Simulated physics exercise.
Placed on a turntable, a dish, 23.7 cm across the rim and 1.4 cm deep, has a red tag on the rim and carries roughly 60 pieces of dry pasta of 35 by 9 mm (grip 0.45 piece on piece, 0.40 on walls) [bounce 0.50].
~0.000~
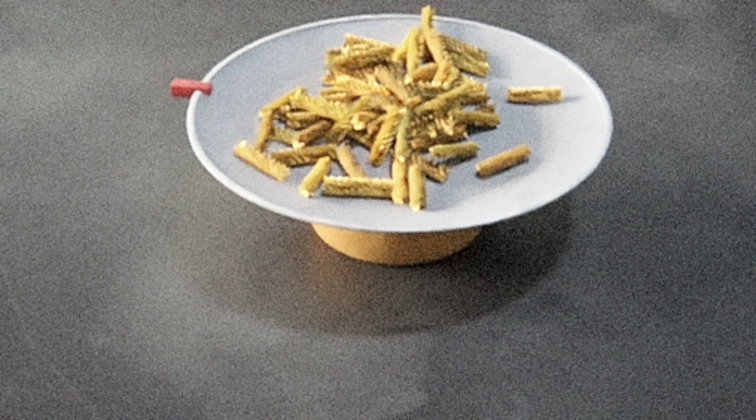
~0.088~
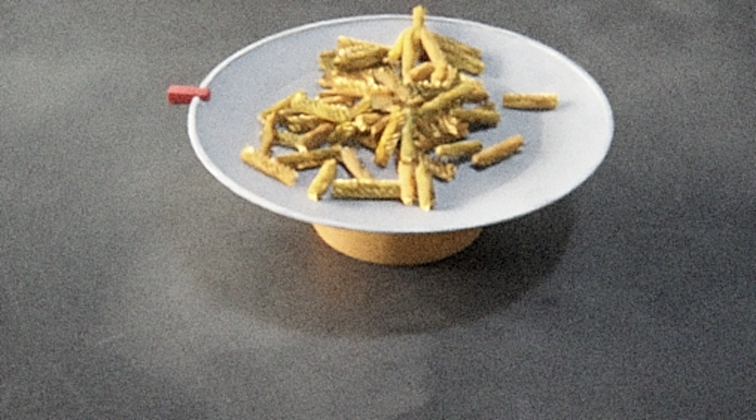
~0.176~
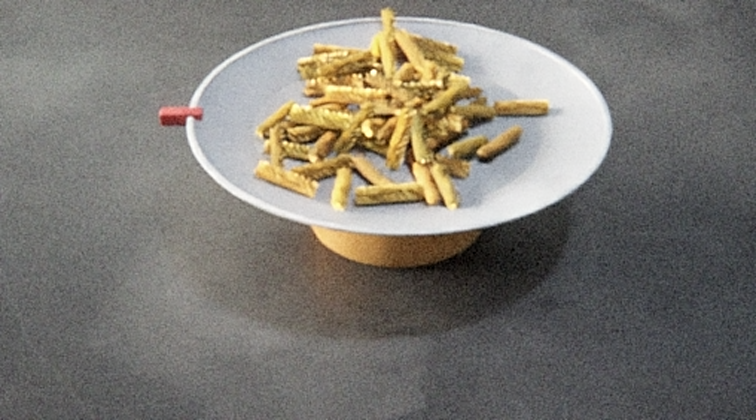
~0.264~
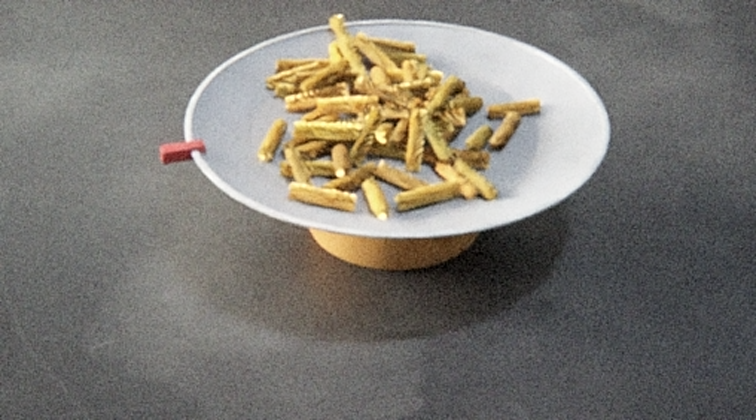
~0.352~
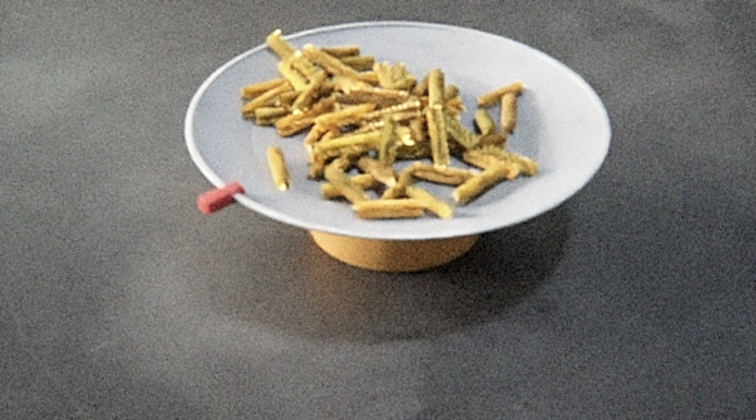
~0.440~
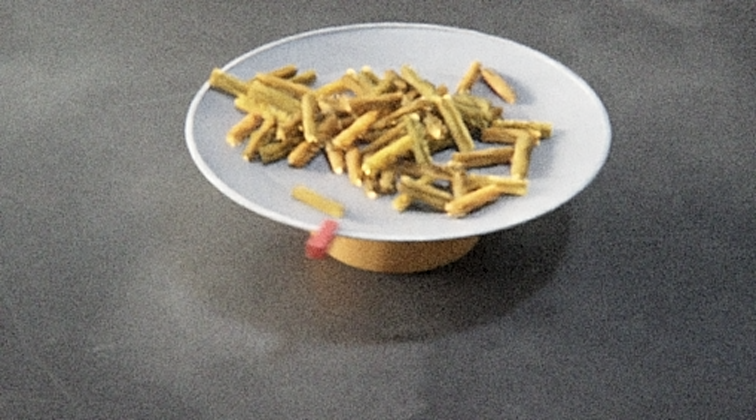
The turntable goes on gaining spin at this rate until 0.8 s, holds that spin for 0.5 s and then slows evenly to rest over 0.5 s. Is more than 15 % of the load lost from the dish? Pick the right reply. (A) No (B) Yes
Option B: Yes.
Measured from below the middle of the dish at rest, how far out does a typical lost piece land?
It comes to close to 20 centimetres.
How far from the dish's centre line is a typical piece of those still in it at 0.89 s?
About 7.5 centimetres.
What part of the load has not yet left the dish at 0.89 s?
I'd say near 65 percent.
After 0.89 s, fallen left of where it stops 5 %, dish 65 %, fallen right of where it stops 10 %, in the air 20 %; middle of the pieces not yet landed near (427, 105).
Then, at 1.27 s, fallen in front of where it stops 10 %, fallen behind where it stops 30 %, fallen left of where it stops 25 %, dish 10 %, fallen right of where it stops 20 %, in the air 5 %; middle of the pieces not yet landed near (421, 122).
After 1.62 s, fallen in front of where it stops 15 %, fallen behind where it stops 35 %, fallen left of where it stops 25 %, fallen right of where it stops 25 %; middle of the pieces not yet landed near (413, 197).
Then, at 1.95 s, fallen in front of where it stops 15 %, fallen behind where it stops 35 %, fallen left of where it stops 25 %, fallen right of where it stops 25 %; middle of the pieces not yet landed near (249, 157).
In the end, at 3.0 s, fallen in front of where it stops 15 %, fallen behind where it stops 35 %, fallen left of where it stops 25 %, fallen right of where it stops 25 %.
